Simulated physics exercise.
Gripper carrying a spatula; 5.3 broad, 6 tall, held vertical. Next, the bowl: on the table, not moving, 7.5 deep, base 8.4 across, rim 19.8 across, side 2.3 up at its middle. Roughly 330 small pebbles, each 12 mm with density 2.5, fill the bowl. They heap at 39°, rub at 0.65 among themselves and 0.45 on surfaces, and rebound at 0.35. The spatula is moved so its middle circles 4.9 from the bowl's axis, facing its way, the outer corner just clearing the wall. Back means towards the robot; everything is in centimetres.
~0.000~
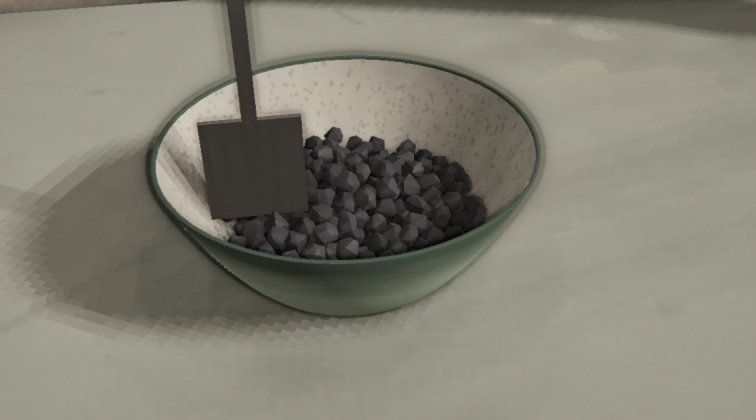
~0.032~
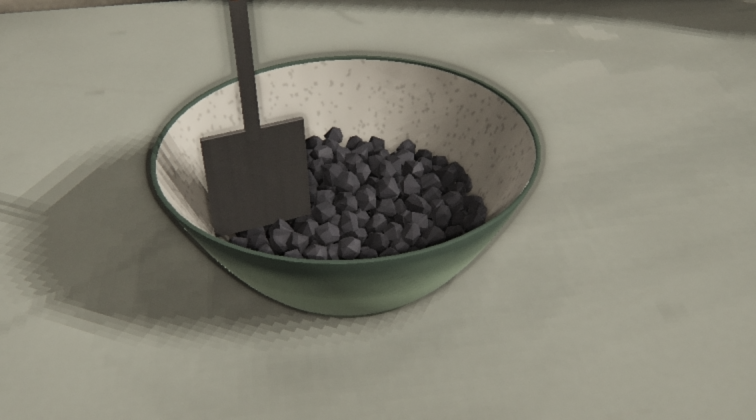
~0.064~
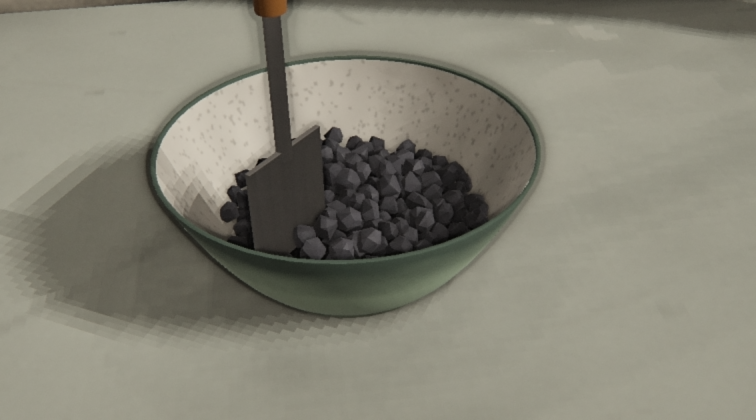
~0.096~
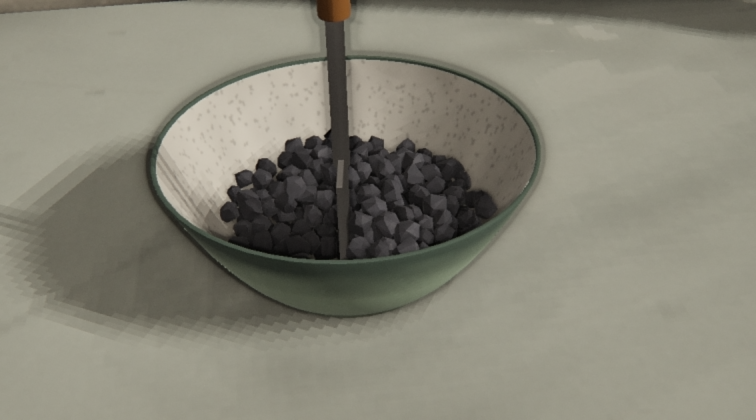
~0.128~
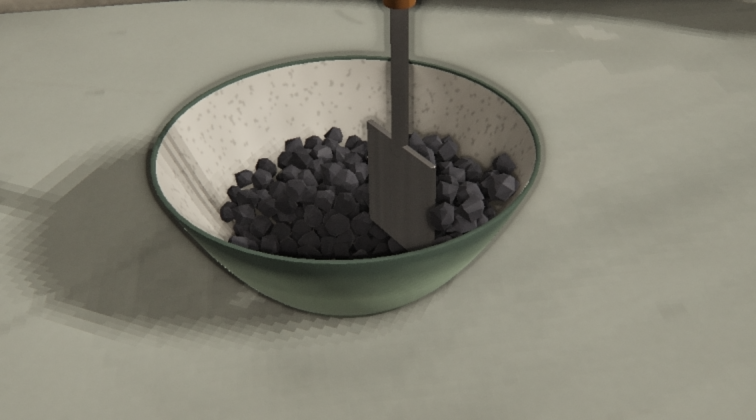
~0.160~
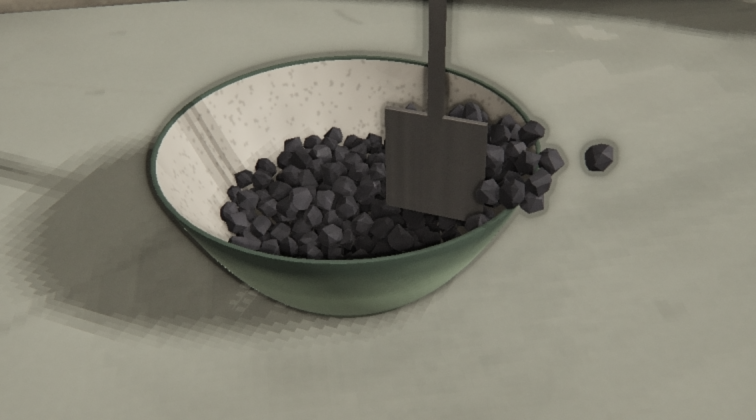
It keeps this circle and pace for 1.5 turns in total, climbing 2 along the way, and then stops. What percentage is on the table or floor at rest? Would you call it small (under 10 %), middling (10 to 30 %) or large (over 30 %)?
I would call it middling.
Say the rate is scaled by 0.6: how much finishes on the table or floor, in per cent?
It would come to around 5 percent.
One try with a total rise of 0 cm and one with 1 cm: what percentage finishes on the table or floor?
Close to 35 percent and close to 30 percent.
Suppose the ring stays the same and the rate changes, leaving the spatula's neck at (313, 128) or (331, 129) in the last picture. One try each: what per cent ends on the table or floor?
About 0 and 5 %.
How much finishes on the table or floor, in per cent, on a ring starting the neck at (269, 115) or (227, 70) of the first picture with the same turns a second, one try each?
I'd guess some 30 and 0 percent.
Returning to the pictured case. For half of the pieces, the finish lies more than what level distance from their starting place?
My guess is close to 1 centimetres.
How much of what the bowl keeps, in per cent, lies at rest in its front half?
Close to 45 in a hundred.
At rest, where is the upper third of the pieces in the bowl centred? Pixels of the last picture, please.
In the final view it lies around (332, 192).
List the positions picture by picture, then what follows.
The first frame shows spatula neck at (246, 93), 0° round; upper third of the load around (360, 195), from x 230 to 475, top at y 135; 332 in the bowl.
The second frame shows spatula neck at (249, 102), 14° round; upper third of the load around (358, 196), from x 230 to 475, top at y 135.
The third frame shows spatula neck at (281, 122), 47° round; upper third of the load around (362, 202), from x 230 to 480, top at y 135.
The fourth frame shows spatula neck at (340, 128), 82° round; upper third of the load around (384, 205), from x 230 to 485, top at y 135.
The fifth frame shows spatula neck at (400, 115), 117° round; upper third of the load around (423, 192), from x 230 to 510, top at y 135; 330 in the bowl, 2 in flight or on the tool.
The sixth frame shows spatula neck at (436, 88), 151° round; upper third of the load around (447, 165), from x 230 to 600, top at y 115; 327 in the bowl, 5 in flight or on the tool.
After 0.30 s, 298° round, highest piece 11 above the table; 296 in the bowl, 4 on the table or floor, 32 in flight or on the tool.
After 0.43 s, 85° round, highest piece 9 above the table; 280 in the bowl, 41 on the table or floor, 11 in flight or on the tool.
After 0.70 s, 180° round, highest piece 6 above the table; 278 in the bowl, 54 on the table or floor.
After 1.40 s, 180° round, highest piece 6 above the table; 278 in the bowl, 54 on the table or floor.
At rest, 278 in the bowl, 54 on the table or floor. That is 16 % on the table or floor.
